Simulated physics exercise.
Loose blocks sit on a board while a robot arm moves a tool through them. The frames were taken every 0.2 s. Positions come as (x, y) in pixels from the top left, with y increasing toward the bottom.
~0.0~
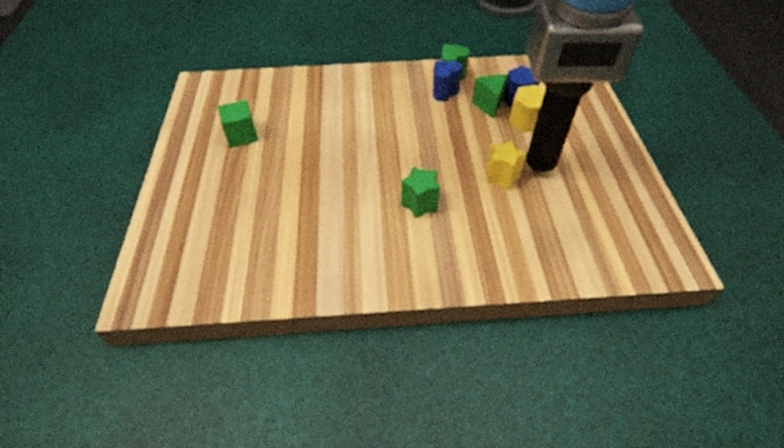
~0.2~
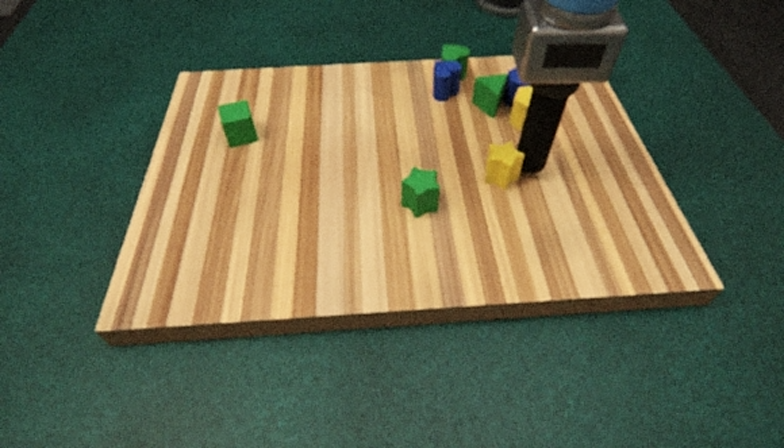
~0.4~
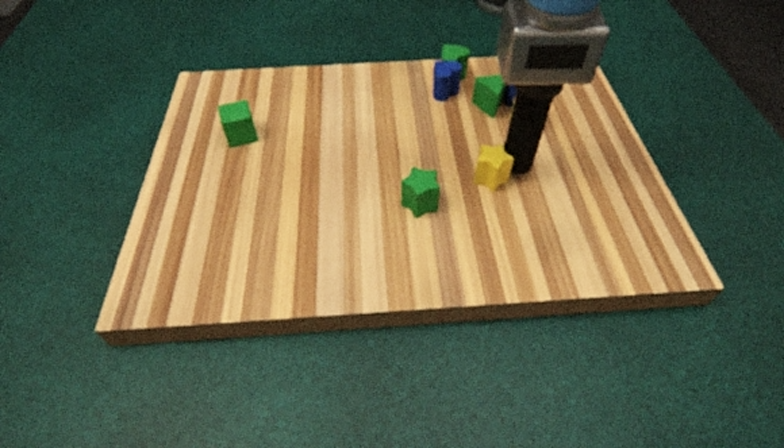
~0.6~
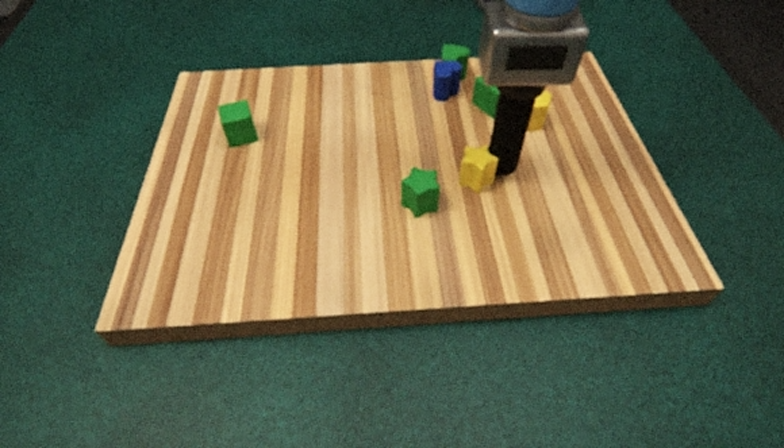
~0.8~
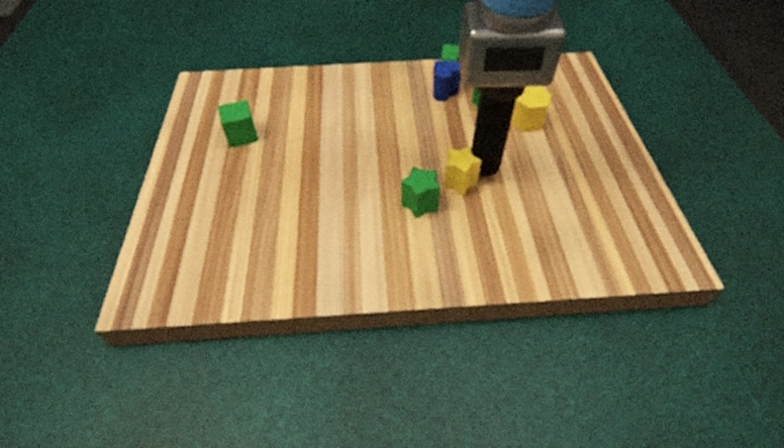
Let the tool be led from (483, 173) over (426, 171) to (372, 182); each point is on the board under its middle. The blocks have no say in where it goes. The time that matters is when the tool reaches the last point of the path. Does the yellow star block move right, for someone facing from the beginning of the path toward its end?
My answer is no.
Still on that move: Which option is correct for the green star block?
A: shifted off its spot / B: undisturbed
Option A.
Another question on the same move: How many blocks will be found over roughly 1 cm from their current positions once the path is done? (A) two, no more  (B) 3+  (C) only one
The answer is A.
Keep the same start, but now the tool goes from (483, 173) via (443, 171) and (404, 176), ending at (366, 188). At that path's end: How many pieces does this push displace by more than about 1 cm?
Two of them.
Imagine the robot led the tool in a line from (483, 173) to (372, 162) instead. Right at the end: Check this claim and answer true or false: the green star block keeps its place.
The claim does not hold.
The first path, step by step. One third of the way, tool (446, 163); green star block (418, 182); yellow star block (429, 161), turned 20° anticlockwise.
Two thirds of the way, tool (408, 168); green star block (407, 194), turned 40° anticlockwise; yellow star block (403, 171), turned 50° anticlockwise.
At the end, tool (371, 176); green star block (406, 198), turned 60° anticlockwise; yellow star block (386, 177), turned 90° anticlockwise.
